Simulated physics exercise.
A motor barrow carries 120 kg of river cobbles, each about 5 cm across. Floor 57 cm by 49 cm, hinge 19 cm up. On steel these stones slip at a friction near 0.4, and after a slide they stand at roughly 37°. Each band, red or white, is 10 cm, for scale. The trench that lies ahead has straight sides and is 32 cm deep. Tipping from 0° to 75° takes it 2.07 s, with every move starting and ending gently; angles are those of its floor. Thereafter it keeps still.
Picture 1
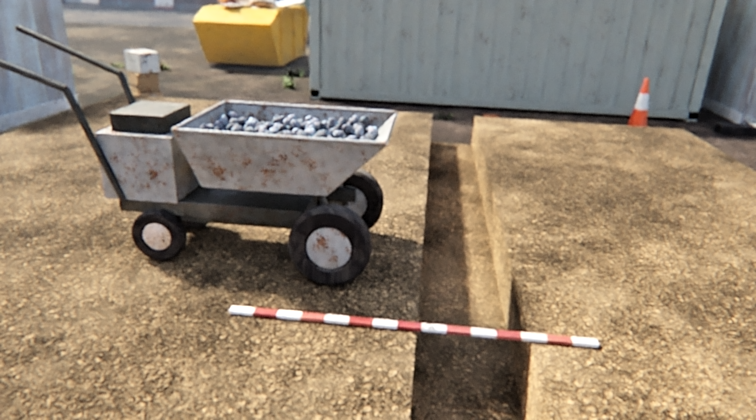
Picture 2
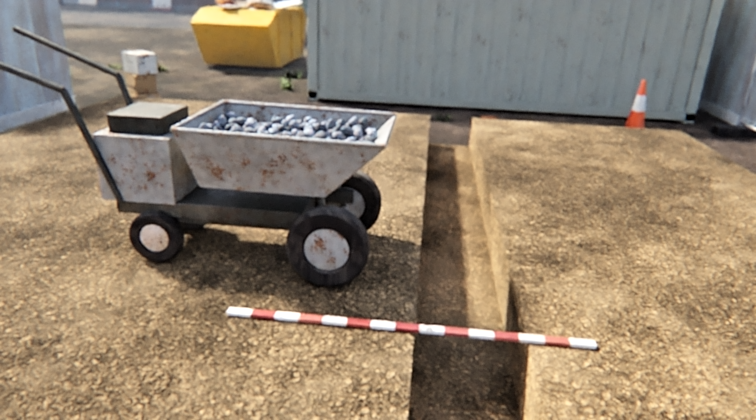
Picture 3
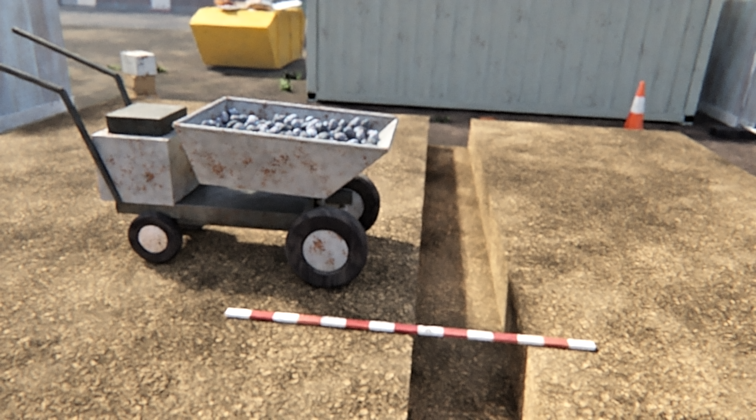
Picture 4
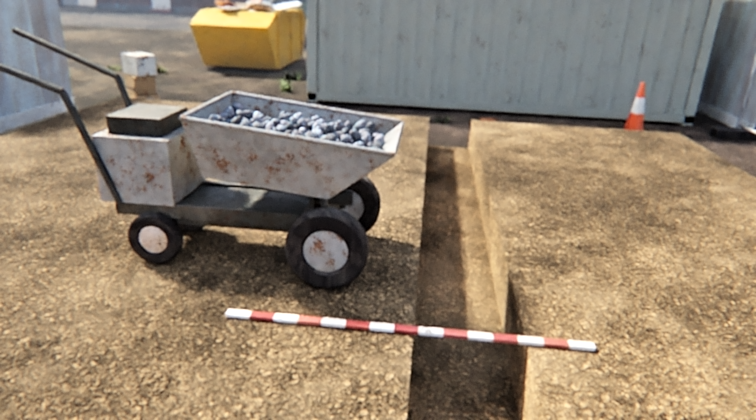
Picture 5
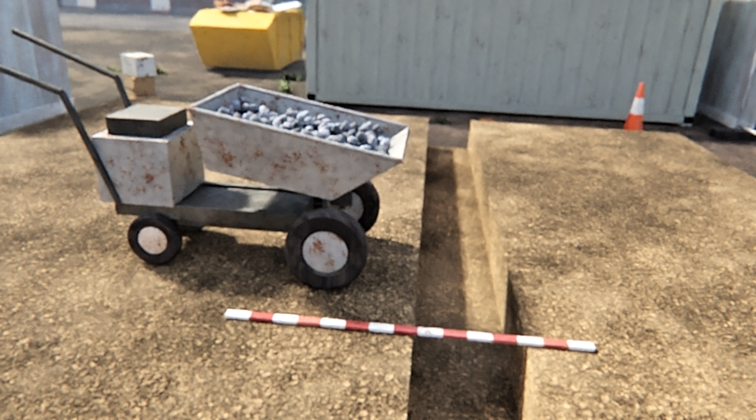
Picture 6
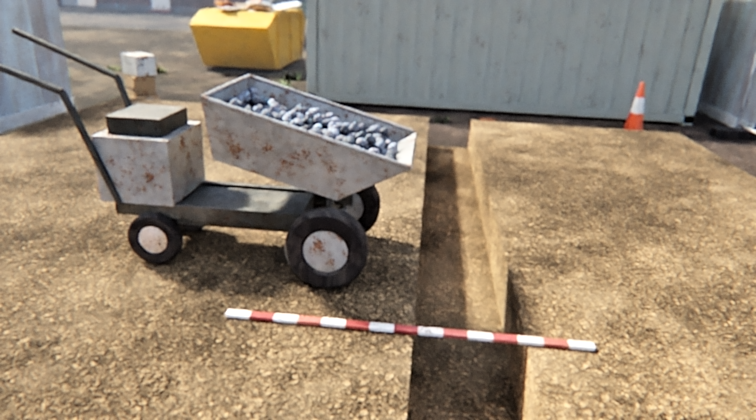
On a sunlit yard of brown, gritty ground, the view looks slightly down from a fixed position. A rusty, pale grey motor barrow full of grey cobbles stands left of a straight-sided trench, with a red-and-white banded pole lying across the front, an orange cone at right, and a yellow skip and grey-green container behind. The barrow's tray gradually tilts, its rear rising and its front lip dipping rightward, while its wheels stay put.
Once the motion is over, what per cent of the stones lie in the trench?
99 %.
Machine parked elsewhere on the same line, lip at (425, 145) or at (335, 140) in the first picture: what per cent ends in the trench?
Roughly 55 in a hundred, then 100 in a hundred.
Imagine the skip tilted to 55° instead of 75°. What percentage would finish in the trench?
The trench would hold about 80% of it.
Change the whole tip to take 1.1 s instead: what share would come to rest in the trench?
It would come to roughly 95 per cent.
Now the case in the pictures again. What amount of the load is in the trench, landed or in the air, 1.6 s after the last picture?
Close to 80 per cent at that time.
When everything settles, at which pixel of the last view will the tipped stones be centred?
I'd put it close to (470, 312).
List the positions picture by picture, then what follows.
The skip is at 0°, its lip at (386, 144); the top of the load is at (322, 125), in the first frame.
Lip at (385, 147), floor tilted 1°, highest stones at (303, 124), in the second frame.
The skip is at 3°, its lip at (388, 150); the top of the load is at (289, 123), in the third frame.
The skip is at 6°, its lip at (395, 155); the top of the load is at (258, 117), in the fourth frame.
The skip is at 10°, its lip at (402, 161); the top of the load is at (250, 111), in the fifth frame.
Lip at (411, 168), floor tilted 15°, highest stones at (253, 101), in the sixth frame.
Then, 0.9 s after the last picture the floor is at 63°, 95 % in the skip, 5 % in the trench; the foremost stones are at (480, 266).
Then, 1.6 s after the last picture the floor is at 75°, 17 % in the skip, 82 % in the trench, 1 % past the trench; the foremost stones are at (531, 274).
Then, 1.9 s after the last picture the floor is at 75°, 2 % in the skip, 97 % in the trench, 1 % past the trench; the foremost stones are at (543, 269).
Then, 3.9 s after the last picture the floor is at 75°, 0 % in the skip, 99 % in the trench, 1 % past the trench; the foremost stones are at (547, 272).
